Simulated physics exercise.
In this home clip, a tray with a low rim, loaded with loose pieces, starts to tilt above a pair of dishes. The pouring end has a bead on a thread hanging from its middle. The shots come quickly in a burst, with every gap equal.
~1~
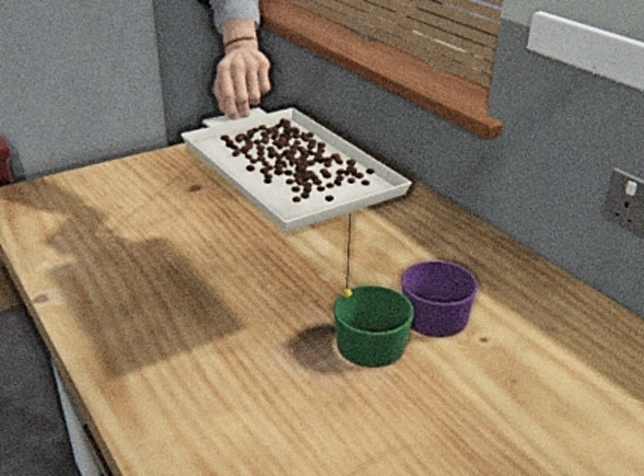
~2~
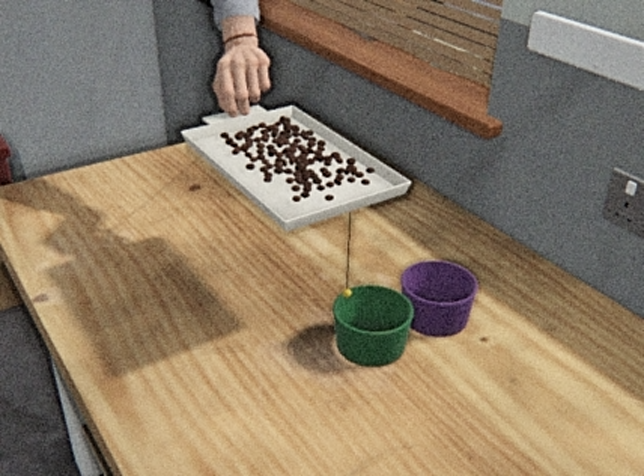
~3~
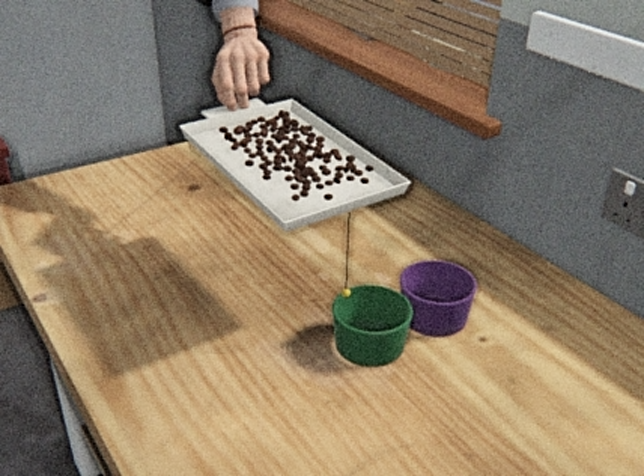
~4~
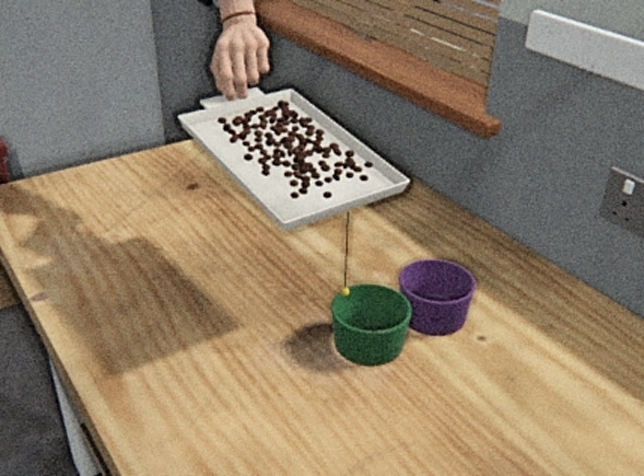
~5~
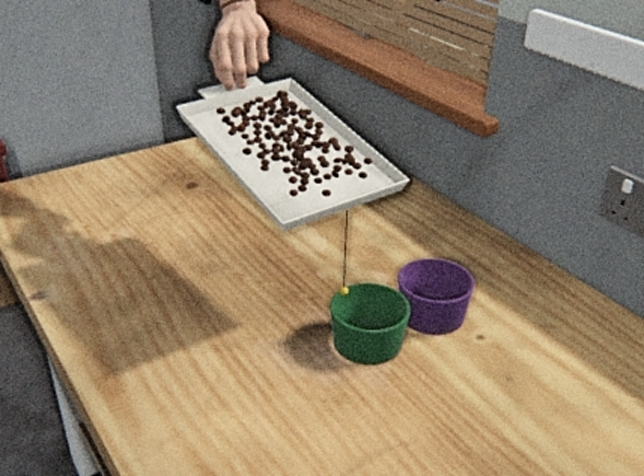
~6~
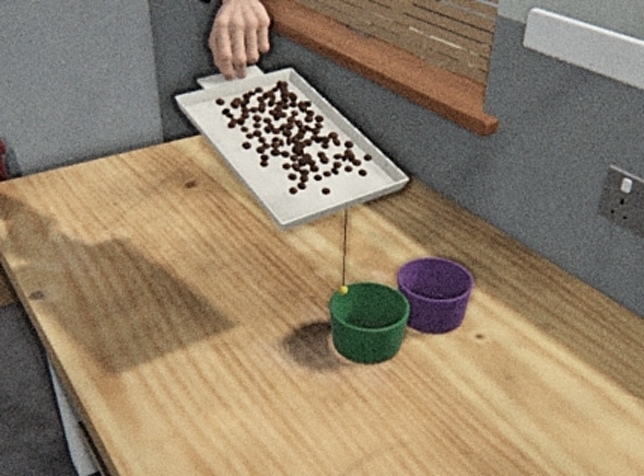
At first, a hand holds a pale, low-rimmed tray of small dark chocolate drops above a wooden table, with a bead hanging on a thread near green and purple dishes. The hand then gradually raises the tray's far end, tilting it slightly, while the drops stay spread across it.
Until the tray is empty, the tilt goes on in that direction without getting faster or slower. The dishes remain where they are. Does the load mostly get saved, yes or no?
No, less than half is saved.
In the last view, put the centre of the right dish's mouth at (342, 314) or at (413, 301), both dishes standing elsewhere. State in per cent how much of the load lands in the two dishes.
Trial 1 about 70 %, trial 2 about 70 %.
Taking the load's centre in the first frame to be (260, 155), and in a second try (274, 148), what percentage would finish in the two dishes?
About 20 %, then about 30 %.
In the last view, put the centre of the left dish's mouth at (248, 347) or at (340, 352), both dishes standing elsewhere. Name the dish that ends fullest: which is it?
Well, first the one further right, then the one further left.
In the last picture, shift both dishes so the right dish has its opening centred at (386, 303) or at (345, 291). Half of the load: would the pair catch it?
The bulk of it, then Short of half.
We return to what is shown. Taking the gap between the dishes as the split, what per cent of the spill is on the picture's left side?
It comes to about 90 percent.
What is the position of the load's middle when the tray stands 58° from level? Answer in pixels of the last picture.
Roughly at (324, 201).
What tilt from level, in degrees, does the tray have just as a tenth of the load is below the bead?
60° or so.
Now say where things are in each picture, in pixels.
In the first picture, corners of the pouring end near (287, 219) and (405, 182), level; middle of the load near (285, 153), flat chocolate drops; left dish near (396, 344); right dish near (462, 315); bead on its thread near (347, 293).
In the second picture, corners of the pouring end near (287, 219) and (405, 181), level; middle of the load near (285, 151).
In the third picture, corners of the pouring end near (286, 219) and (405, 181), tipped barely, lowest at the left corner; middle of the load near (284, 147).
In the fourth picture, corners of the pouring end near (285, 219) and (404, 180), tipped a little, lowest at the left corner; middle of the load near (284, 140).
In the fifth picture, corners of the pouring end near (284, 220) and (403, 179), tipped a little, lowest at the left corner; middle of the load near (283, 134).
In the sixth picture, corners of the pouring end near (284, 220) and (403, 178), tipped a little, lowest at the left corner; middle of the load near (282, 127); left dish near (392, 341); right dish near (458, 312).
Shortly afterwards, tray tipped steeply; the bulk on the tray; only a few outside both; a little in the air.
Next, tray tipped right over; a little on the tray; a little in the left dish; near half outside both; near a third in the air.
Some moments later, tray tipped past a quarter turn; near a quarter in the left dish; the bulk outside both.
In the end, tray tipped past a quarter turn; near a quarter in the left dish; none at all in the right dish; the bulk outside both.
